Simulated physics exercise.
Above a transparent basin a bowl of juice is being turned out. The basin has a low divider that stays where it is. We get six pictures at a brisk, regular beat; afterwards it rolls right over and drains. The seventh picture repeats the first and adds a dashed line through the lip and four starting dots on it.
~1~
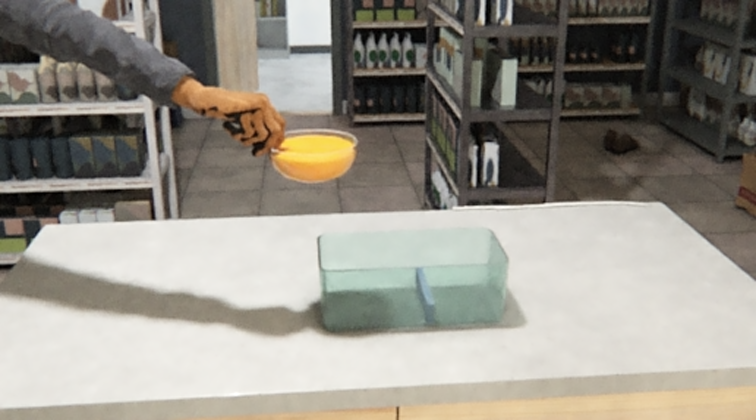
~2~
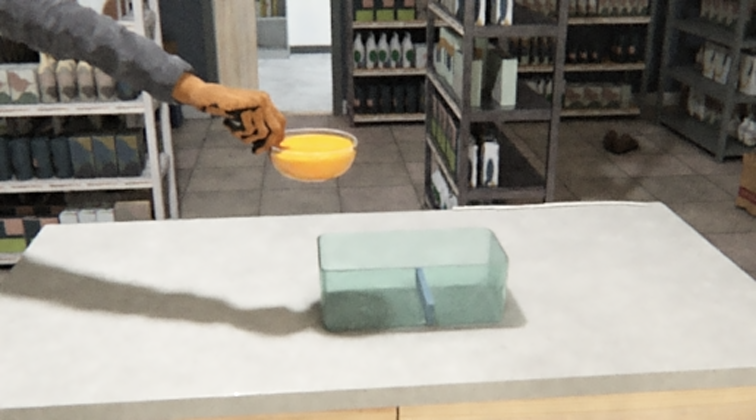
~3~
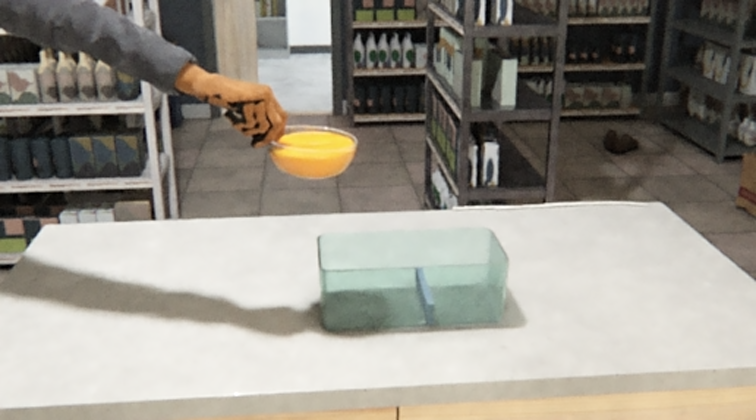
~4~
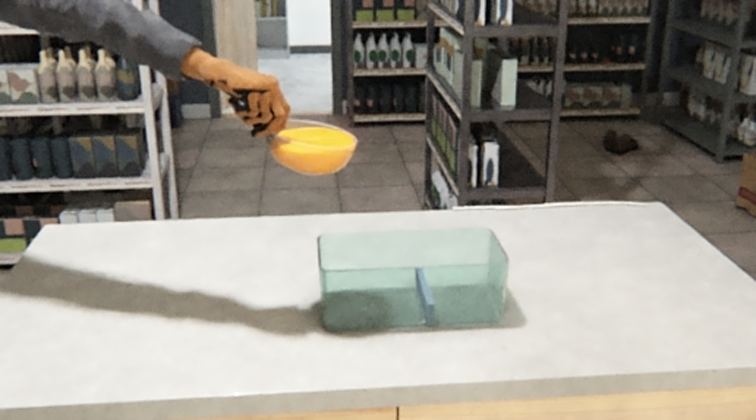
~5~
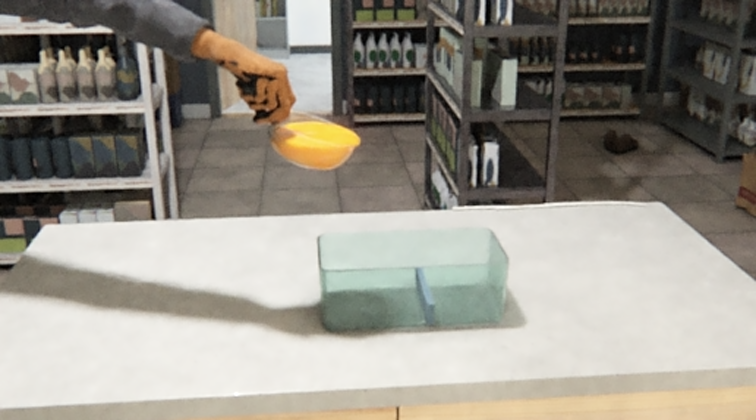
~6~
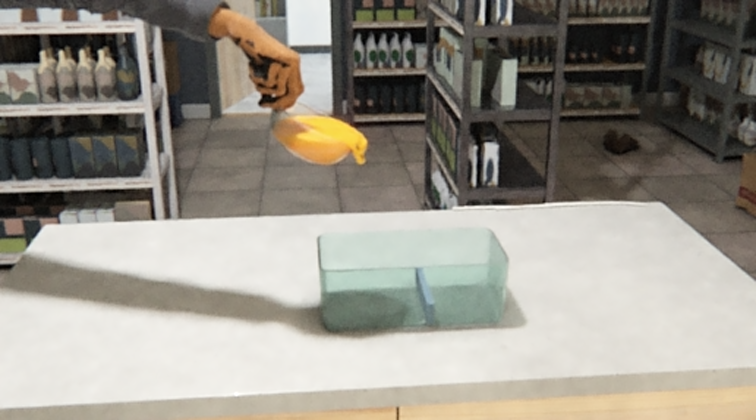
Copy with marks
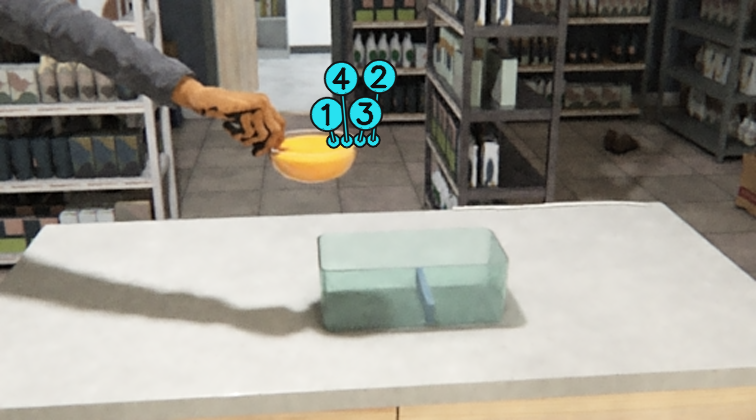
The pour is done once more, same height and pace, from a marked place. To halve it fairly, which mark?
Go for 4.
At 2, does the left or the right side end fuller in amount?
The right side.
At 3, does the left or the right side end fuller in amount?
More ends on the right.
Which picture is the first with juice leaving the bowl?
Picture 5.
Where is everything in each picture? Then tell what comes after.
The first frame shows upright, lip at (355, 140); basin from (323, 328) to (503, 319); top of the wall at (425, 284); nothing has left yet.
The second frame shows upright, lip at (355, 140); nothing has left yet.
The third frame shows tipped about 5°, lip at (355, 140); nothing has left yet.
The fourth frame shows tipped about 11°, lip at (355, 140); nothing has left yet.
The fifth frame shows tipped about 20°, lip at (355, 140); juice is over the lip, down to (355, 140).
The sixth frame shows tipped about 29°, lip at (355, 140); juice is over the lip, down to (361, 160).
In cyan, 1 at (333, 141); 2 at (373, 140); 3 at (359, 140); 4 at (346, 140).
If 1 is chosen, about 78 % ends left of the wall and 20 % right of it; 3 % is lost outside.
If 2 is chosen, about 16 % ends left of the wall and 81 % right of it.
If 3 is chosen, about 27 % ends left of the wall and 71 % right of it.
If 4 is chosen, about 48 % ends left of the wall and 49 % right of it; 3 % is lost outside.
